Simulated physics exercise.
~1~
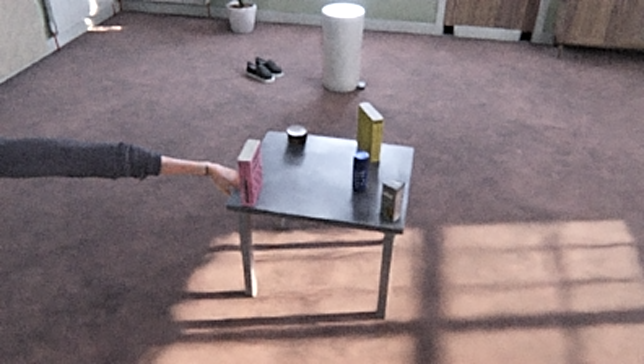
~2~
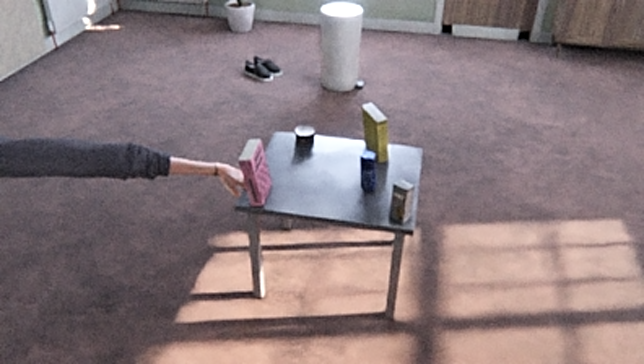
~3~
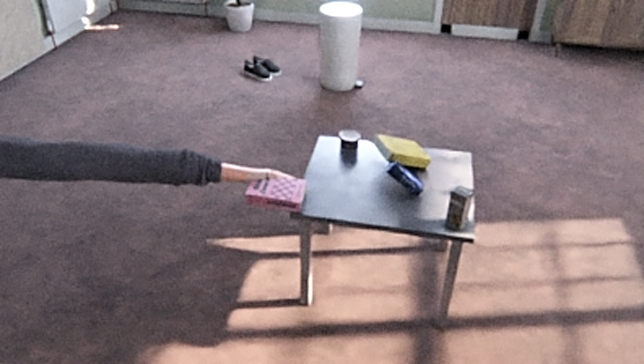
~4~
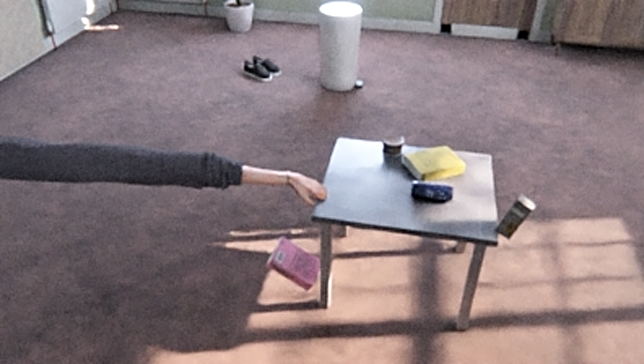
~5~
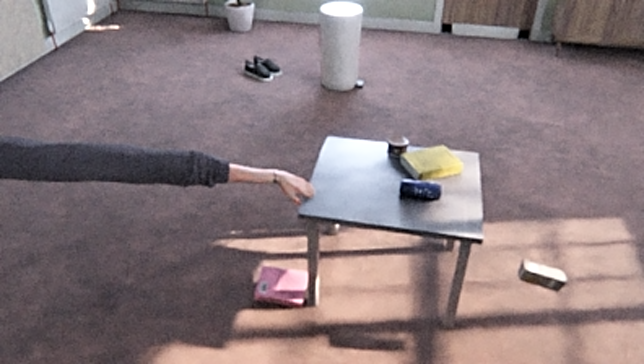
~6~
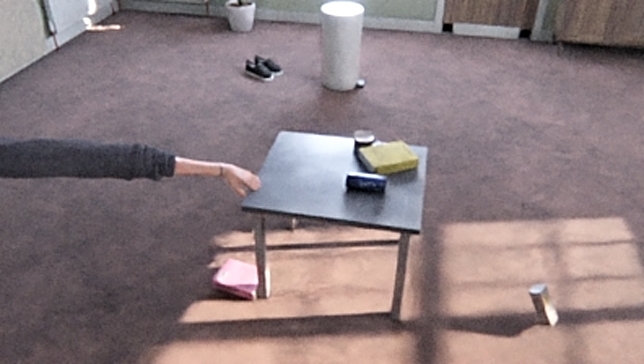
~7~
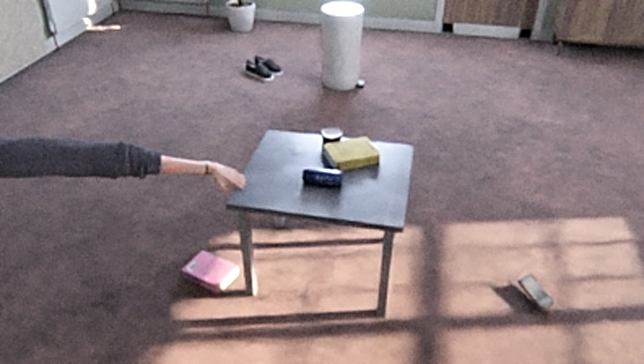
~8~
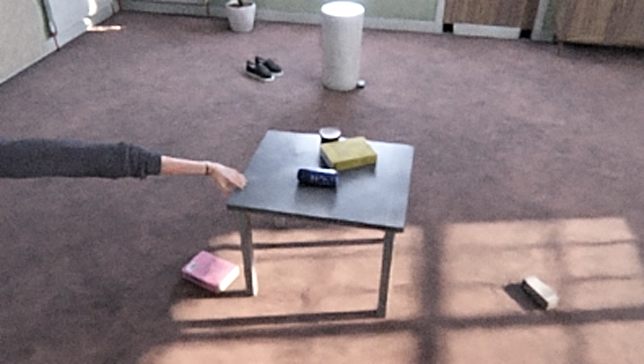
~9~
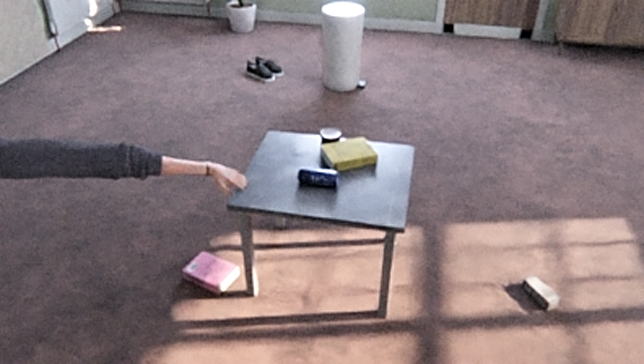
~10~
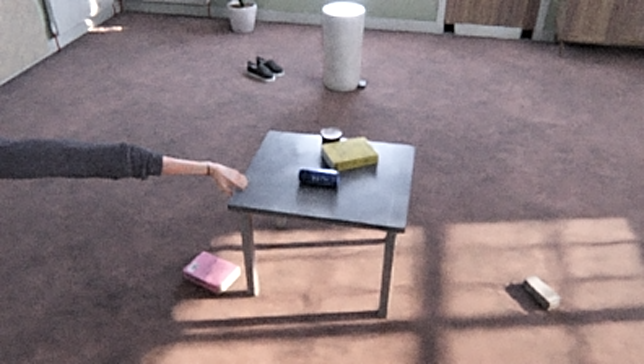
To begin with, a hand grips the left edge of a small table holding a pink book, a brown tub, a yellow book, a blue can and a grey carton, all standing. The arm pushes the table to the right, and the pink book tips over toward the hand while the yellow book and blue can topple. The pink book drops off the left side, and the grey carton tumbles off the right. The hand then pulls the table back left to about where it began. Finally, the tub stands beside the fallen yellow book and can on the tabletop, while the pink book and carton lie on the floor.
